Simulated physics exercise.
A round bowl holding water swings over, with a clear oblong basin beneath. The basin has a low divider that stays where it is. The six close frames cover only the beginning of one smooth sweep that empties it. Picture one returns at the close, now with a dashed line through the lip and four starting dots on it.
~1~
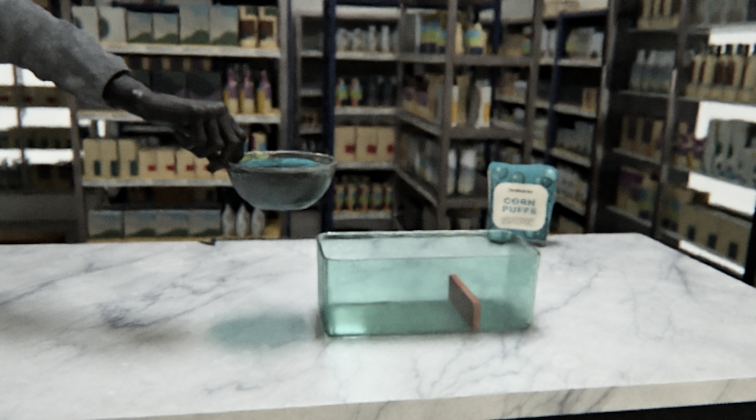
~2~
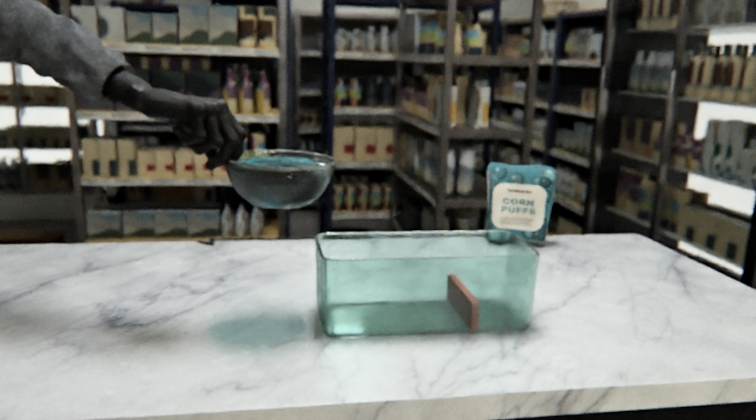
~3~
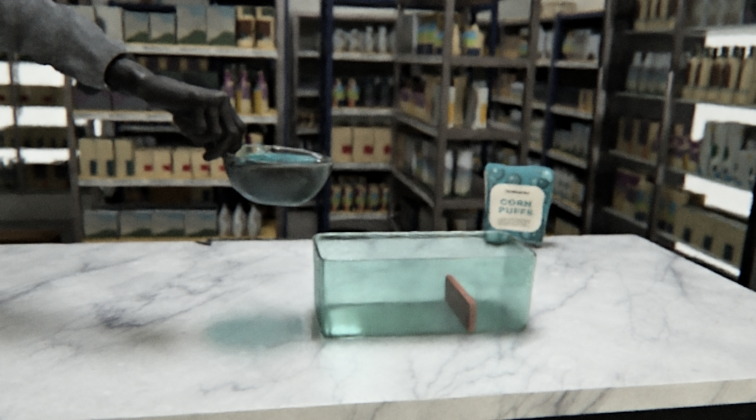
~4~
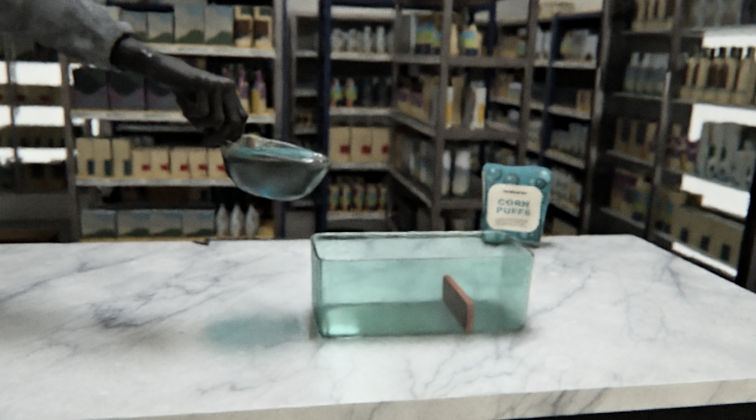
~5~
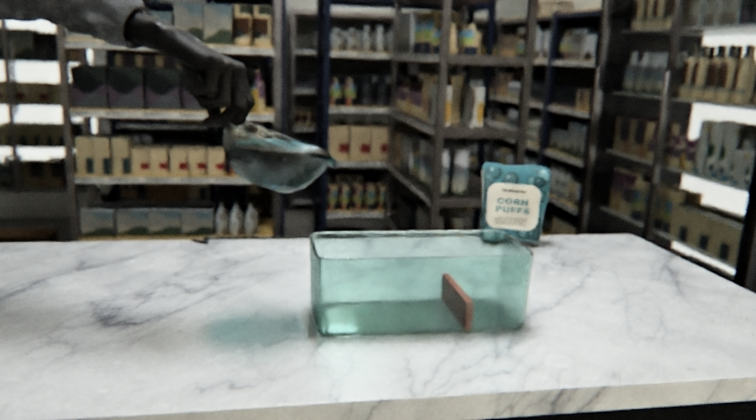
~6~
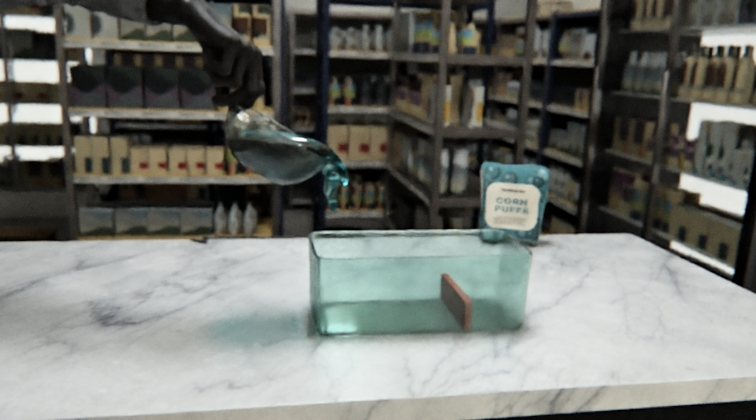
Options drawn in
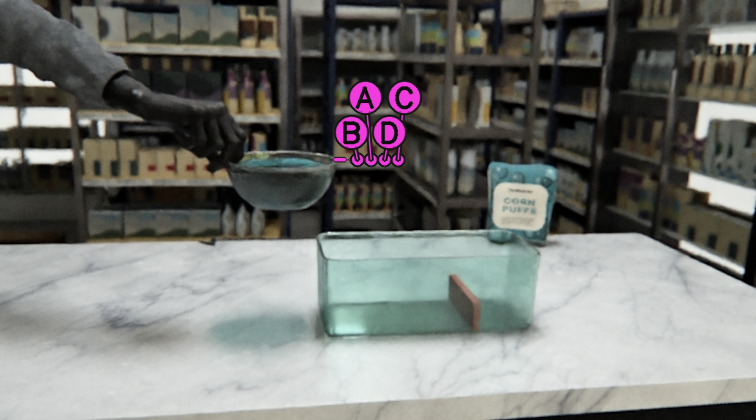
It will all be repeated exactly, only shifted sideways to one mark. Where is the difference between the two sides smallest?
Use spot C.
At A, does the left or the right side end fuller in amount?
More ends on the left.
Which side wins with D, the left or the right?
The left one.
On the marked copy, A at (371, 159); B at (357, 159); C at (398, 159); D at (384, 159).
With A, about 94 % ends left of the wall and 5 % right of it.
With B, about 91 % ends left of the wall and 8 % right of it.
With C, about 51 % ends left of the wall and 48 % right of it.
With D, about 82 % ends left of the wall and 17 % right of it.
